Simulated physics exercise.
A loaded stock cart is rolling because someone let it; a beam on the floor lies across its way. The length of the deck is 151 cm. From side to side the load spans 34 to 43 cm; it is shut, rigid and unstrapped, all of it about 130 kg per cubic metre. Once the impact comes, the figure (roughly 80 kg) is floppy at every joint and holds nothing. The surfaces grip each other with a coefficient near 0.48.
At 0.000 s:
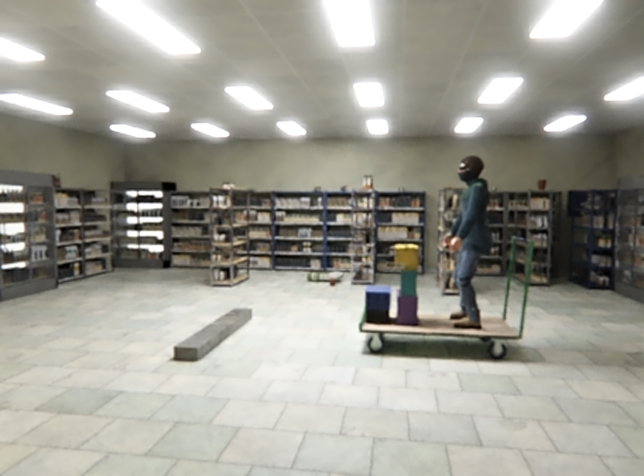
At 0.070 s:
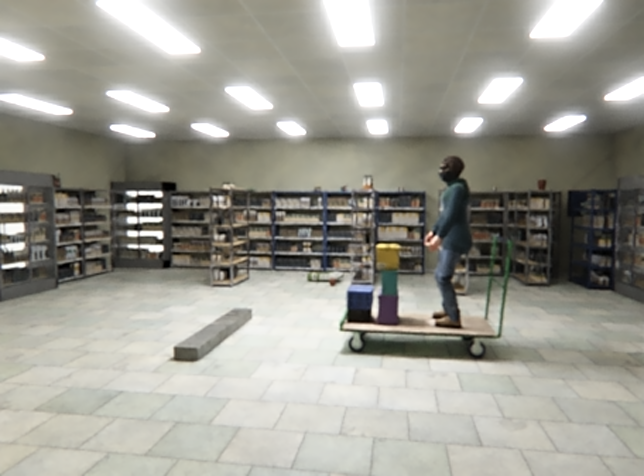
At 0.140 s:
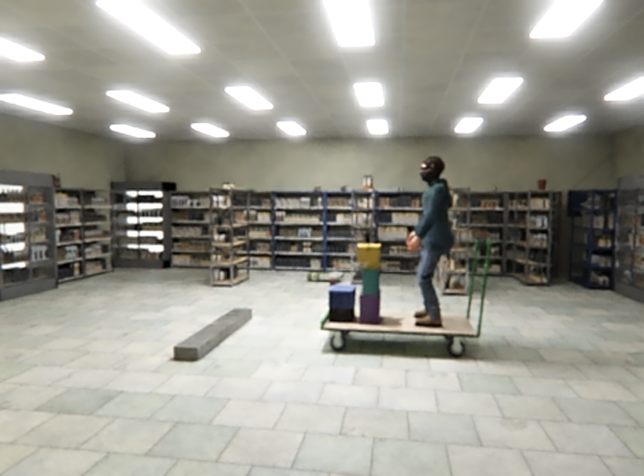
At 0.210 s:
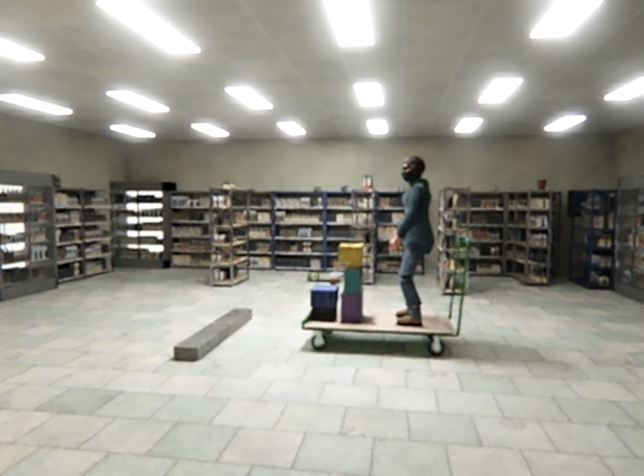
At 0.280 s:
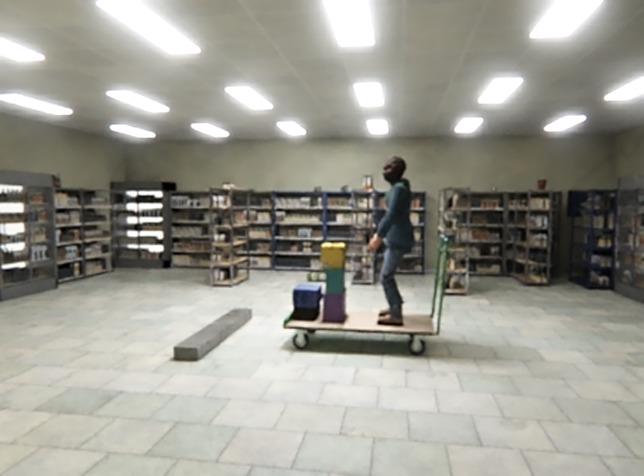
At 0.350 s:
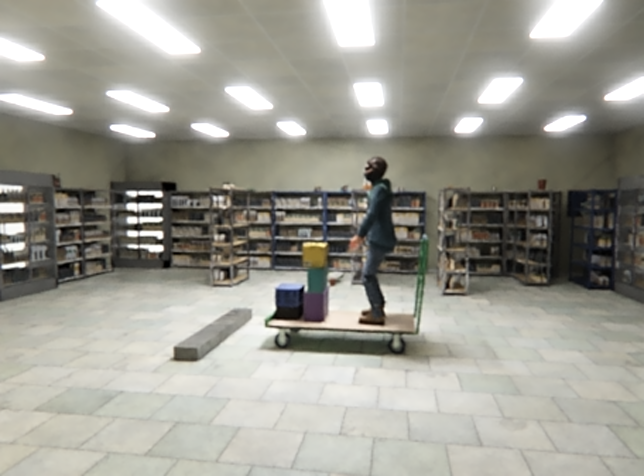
The clip opens on a masked figure in a teal top standing on a flat green-handled cart with blue, purple, teal and yellow boxes, in a shelf-lined room. The cart rolls steadily left, carrying the rider and boxes closer to a grey beam lying on the tiled floor.
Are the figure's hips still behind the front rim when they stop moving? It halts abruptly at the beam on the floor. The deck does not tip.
It quits the deck.
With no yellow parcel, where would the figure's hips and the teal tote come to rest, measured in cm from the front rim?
In that case hips 40 past, teal 140 past.
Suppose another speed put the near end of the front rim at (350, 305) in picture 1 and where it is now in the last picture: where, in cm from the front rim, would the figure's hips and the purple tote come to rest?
In that run, the hips end up 60 cm back from the front rim and purple ends up 40 cm back.
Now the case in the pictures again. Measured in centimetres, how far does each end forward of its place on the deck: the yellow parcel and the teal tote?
Yellow 225 cm forward, teal 155 cm forward.
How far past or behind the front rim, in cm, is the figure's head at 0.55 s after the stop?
Position: Around 50 cm past the rim.
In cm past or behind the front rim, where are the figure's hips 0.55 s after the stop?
Behind the rim, near 15 cm.
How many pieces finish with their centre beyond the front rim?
Total counted: 3.
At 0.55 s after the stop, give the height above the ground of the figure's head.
About 90 cm above the ground.
After 0.57 s the deck stops.
After 1.12 s the figure's hips are 17 cm behind the rim, near (237, 261) in the last picture's view.
After 1.57 s the figure's hips are 40 cm past the rim, near (189, 314) in the last picture's view.
When all is still (2.7 s), past the rim, yellow parcel, teal tote, blue crate and the figure's hips; behind it, black parcel and purple tote.
